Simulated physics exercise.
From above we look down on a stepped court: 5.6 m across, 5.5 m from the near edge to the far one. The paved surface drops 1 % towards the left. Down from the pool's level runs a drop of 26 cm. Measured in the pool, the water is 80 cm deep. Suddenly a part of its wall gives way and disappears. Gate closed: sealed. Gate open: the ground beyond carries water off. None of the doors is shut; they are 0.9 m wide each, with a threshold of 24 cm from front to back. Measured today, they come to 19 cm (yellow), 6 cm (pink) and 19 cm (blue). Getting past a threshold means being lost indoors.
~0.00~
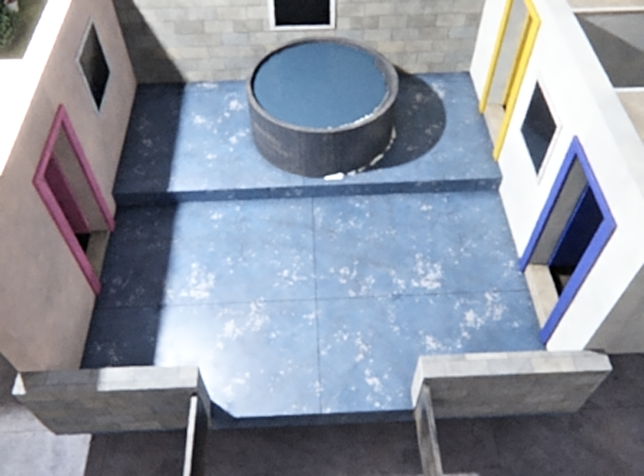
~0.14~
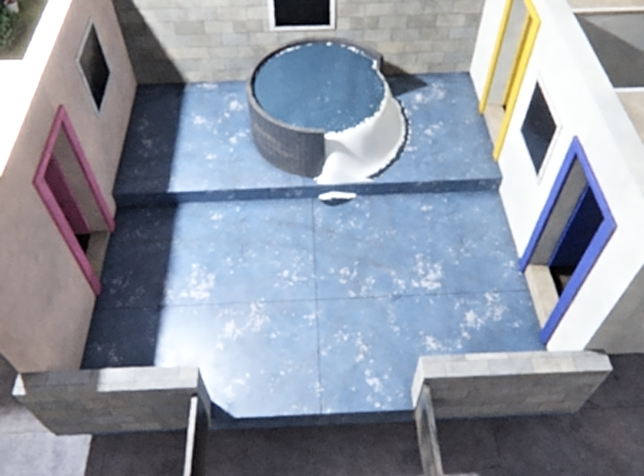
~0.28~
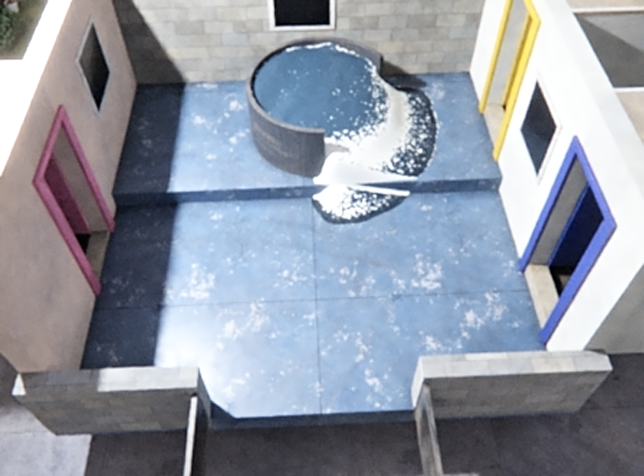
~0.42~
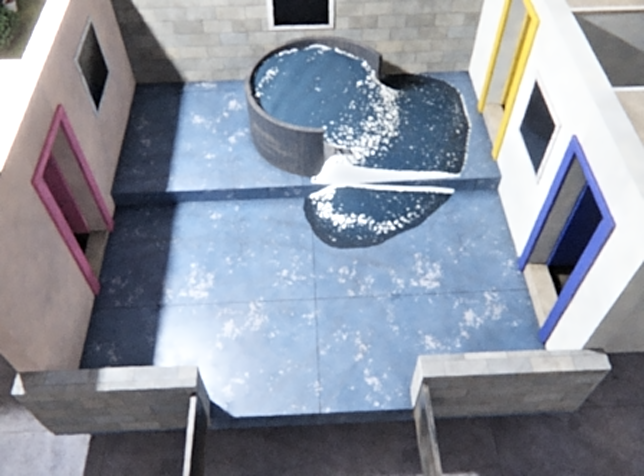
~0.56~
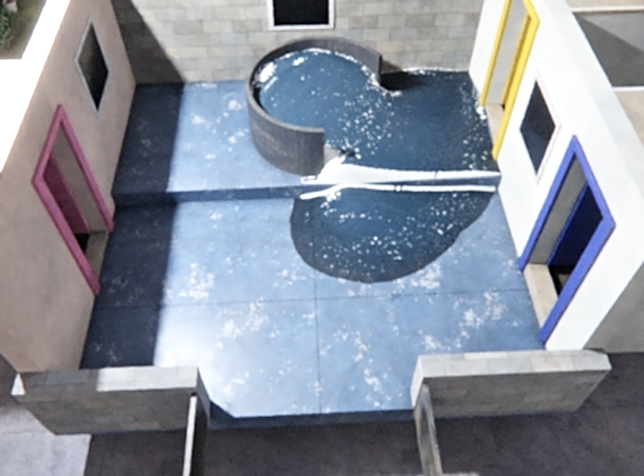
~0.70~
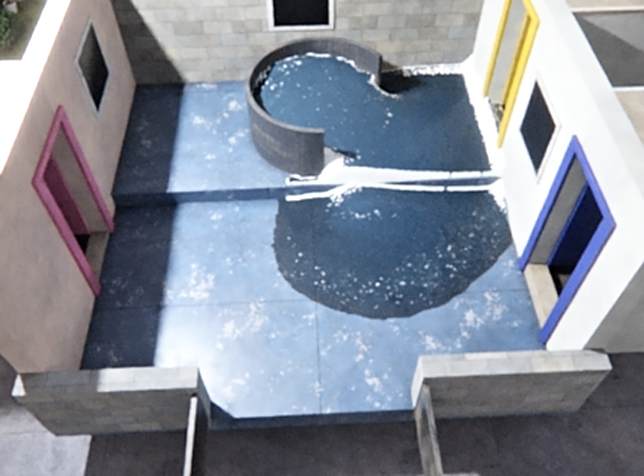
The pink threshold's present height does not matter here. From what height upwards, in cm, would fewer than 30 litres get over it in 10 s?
About 11.5 cm.
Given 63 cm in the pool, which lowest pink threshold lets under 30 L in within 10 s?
Required height: Approx. 8.5 cm.
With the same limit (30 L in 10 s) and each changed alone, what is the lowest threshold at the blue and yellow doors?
You'd want about 18 centimetres at blue and about 31 centimetres at yellow.
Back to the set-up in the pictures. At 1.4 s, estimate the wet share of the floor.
Wet: Close to 45 %.
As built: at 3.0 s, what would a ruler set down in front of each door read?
Yellow 17, pink 0, blue 20 cm.
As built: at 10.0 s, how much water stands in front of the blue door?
Some 5.0 cm.
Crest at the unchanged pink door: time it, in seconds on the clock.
Peak: Close to 7.0 s.
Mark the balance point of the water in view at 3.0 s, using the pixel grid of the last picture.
Around (411, 219).
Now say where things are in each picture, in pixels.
In the first picture, still water, 80 cm deep, in the pool at (322, 85); the pink door at (80, 210) is dry.
In the second picture, the front is at (397, 103), 0.3 m from the gap at (384, 134); 0.5 m2 of floor is wet, 80 cm left at the back.
In the third picture, the gap is at (384, 137), the front 0.8 m out at (422, 95); the back of the pool holds 80 cm.
In the fourth picture, water pours out at (383, 139) and has run 1.3 m, to (454, 93); about 10 cm deep outside, 76 cm at the back.
In the fifth picture, water pours out at (383, 140) and has run 1.8 m, to (387, 276); about 7 cm deep outside, 66 cm at the back.
In the sixth picture, water pours out at (383, 141) and has run 2.3 m, to (442, 298); about 6 cm deep outside, 60 cm at the back; the pink door at (80, 211), 4.3 m from the gap, is still 2.4 m from the nearest water.
After 1.4 s water covers 45 % of the floor, deepest (52 cm) near (557, 381); it has not reached the pink door.
After 3.0 s water covers 55 % of the floor, deepest (34 cm) near (557, 381); it has not reached the pink door.
After 10.0 s water covers 85 % of the floor, deepest (14 cm) near (115, 213); 12 cm at the pink door, 128 litres in over its 6 cm threshold.
At the pink door as built, the water arrived by 4.0 s and peaked near 15 cm at 6.8 s.
Run again over the same 10 s with other heights there, 41 litres in over 10.5 cm, 18 litres over 12.5 cm. The limit of 30 litres is kept from about 11.5 cm up.
